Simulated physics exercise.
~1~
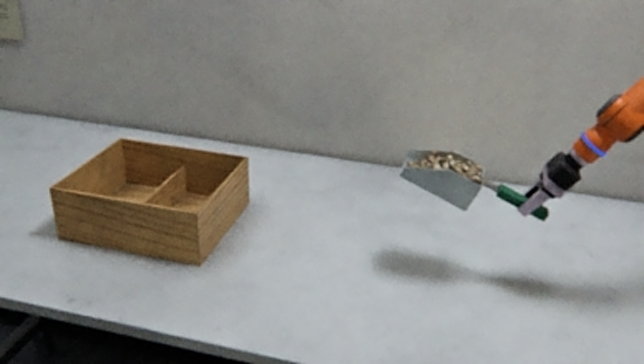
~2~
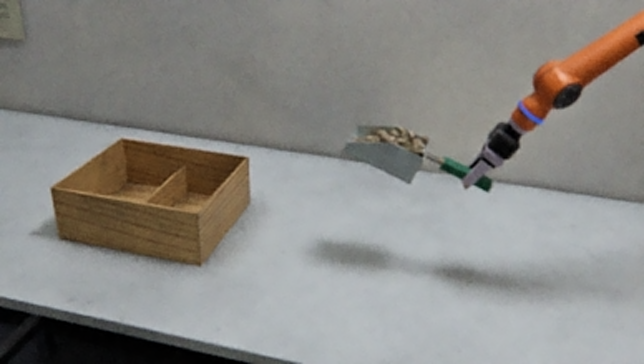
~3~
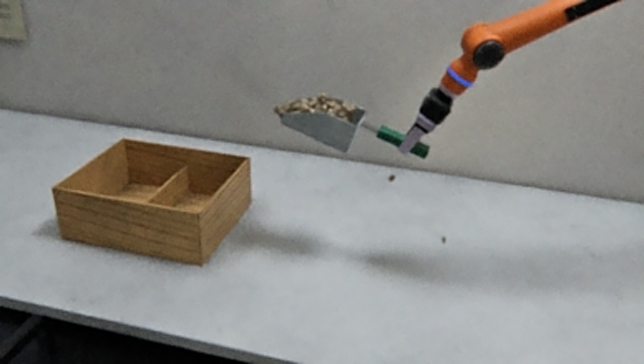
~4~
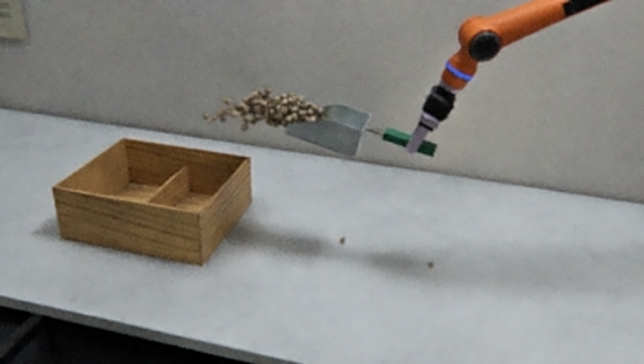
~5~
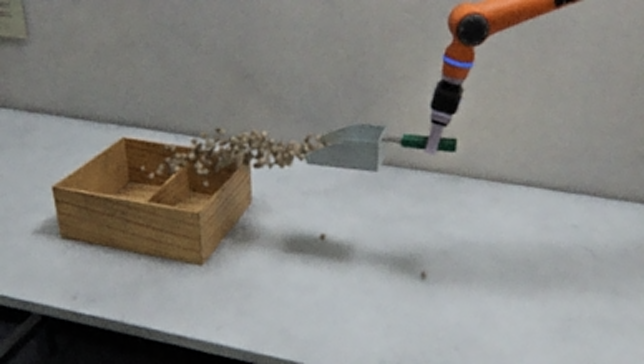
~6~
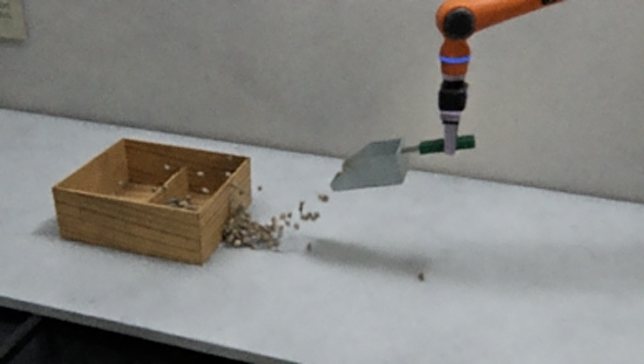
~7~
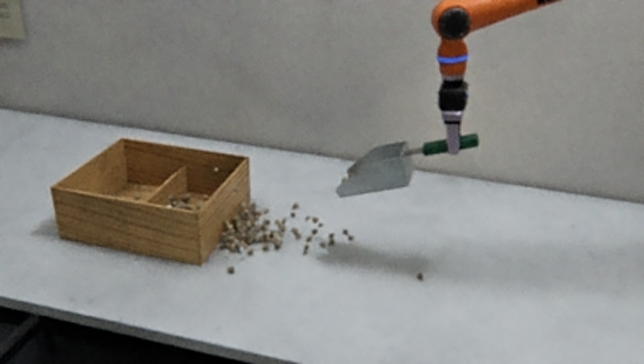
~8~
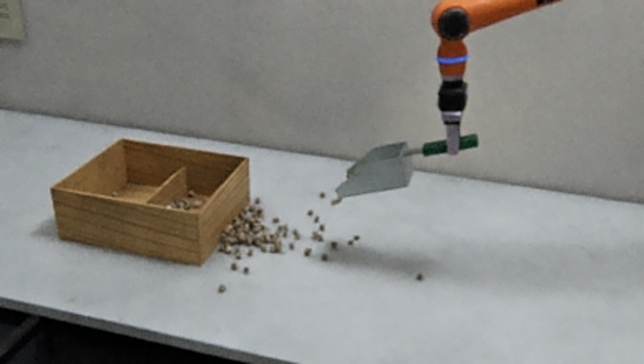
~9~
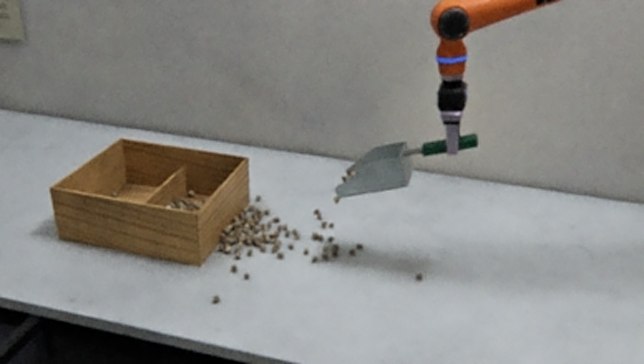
An orange robot arm holds a grey scoop with a green handle, heaped with small brownish pebbles, above the right side of a pale table against a grey wall, seen from slightly above. On the left sits an open wooden box divided by a cross wall. The arm carries the scoop left and upward, dropping a couple of pebbles, then halts short of the box as the load flies forward. The scoop draws back and tips down. Some pebbles land in the box, mostly in its right part, while many spill beside it and lie scattered across the table.
